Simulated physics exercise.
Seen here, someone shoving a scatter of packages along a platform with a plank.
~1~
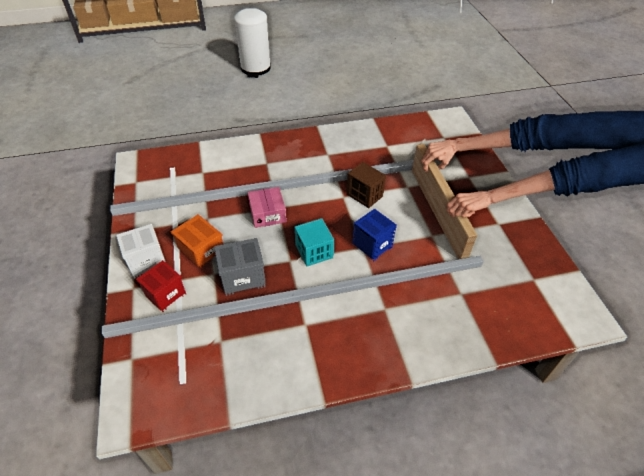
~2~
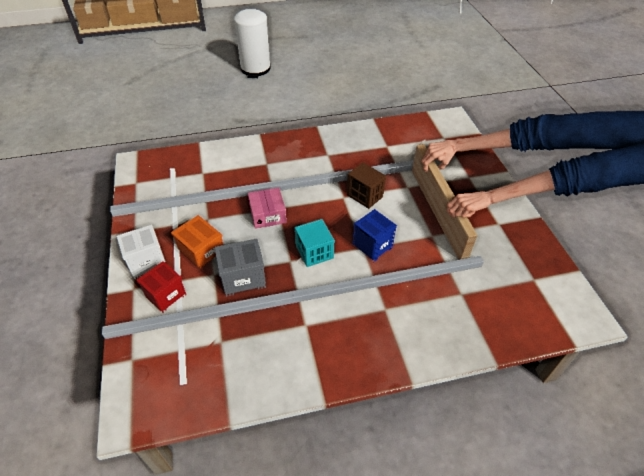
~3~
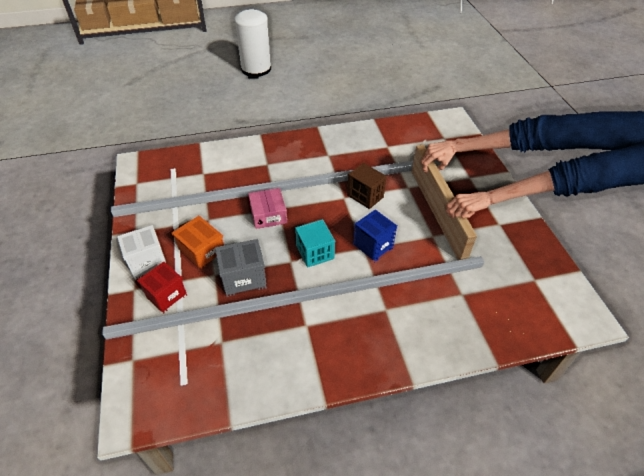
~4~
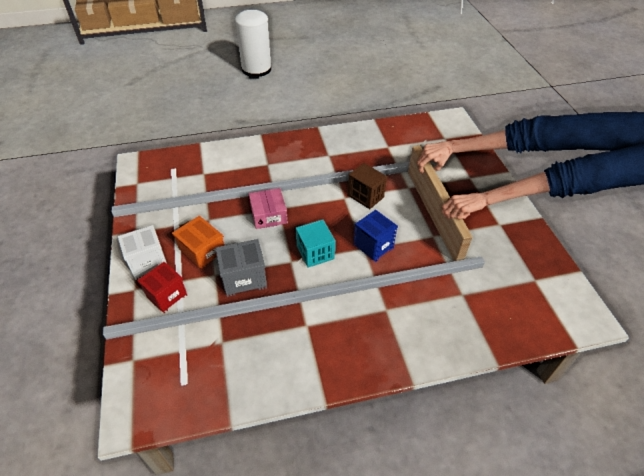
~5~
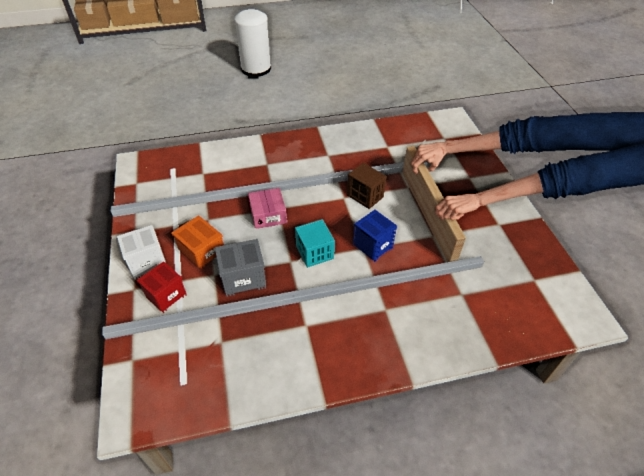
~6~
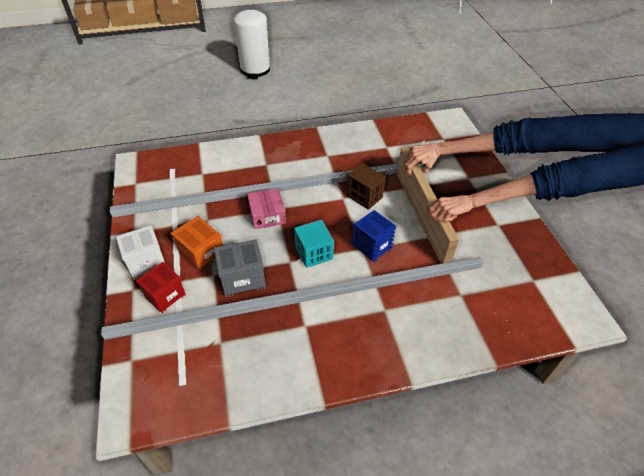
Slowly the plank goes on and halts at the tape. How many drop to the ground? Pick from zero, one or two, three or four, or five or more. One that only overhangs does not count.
Outcome: The number that fall off is three or four.
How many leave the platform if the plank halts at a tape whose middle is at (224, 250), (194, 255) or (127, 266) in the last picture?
In that order 0, 2 and 6.
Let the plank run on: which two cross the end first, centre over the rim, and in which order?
The order is the red tote, the white tote.
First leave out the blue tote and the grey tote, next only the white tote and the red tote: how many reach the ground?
It would be 1 and 2.
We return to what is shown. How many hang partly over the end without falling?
The number is 0.
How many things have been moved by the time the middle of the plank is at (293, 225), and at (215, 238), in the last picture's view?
5 and 8.
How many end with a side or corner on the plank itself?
In contact: 2.
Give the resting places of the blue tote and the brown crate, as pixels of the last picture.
About (158, 267), and the other about (159, 213).
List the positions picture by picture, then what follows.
In the first frame, white tote (143, 251); red tote (162, 286); orange tote (199, 241); plank (441, 200); tape (177, 257).
In the second frame, red tote (163, 287); pink parcel (267, 208).
In the third frame, orange tote (200, 242); grey tote (242, 268).
In the fourth frame, white tote (144, 253); blue tote (375, 236).
In the fifth frame, red tote (163, 287); turquoise crate (315, 243).
In the sixth frame, white tote (142, 253); red tote (162, 288); orange tote (198, 242); plank (424, 203); tape (176, 258).
Soon after, none off yet; white tote at rest near (142, 253); red tote at rest near (162, 288); orange tote at rest near (198, 242).
After that, none off yet; white tote displaced about its own width near (116, 261); red tote displaced well along near (103, 306); orange tote displaced about its own width near (149, 247).
In the end, the number that fall off is three or four; gone, grey tote, orange tote, red tote and white tote.
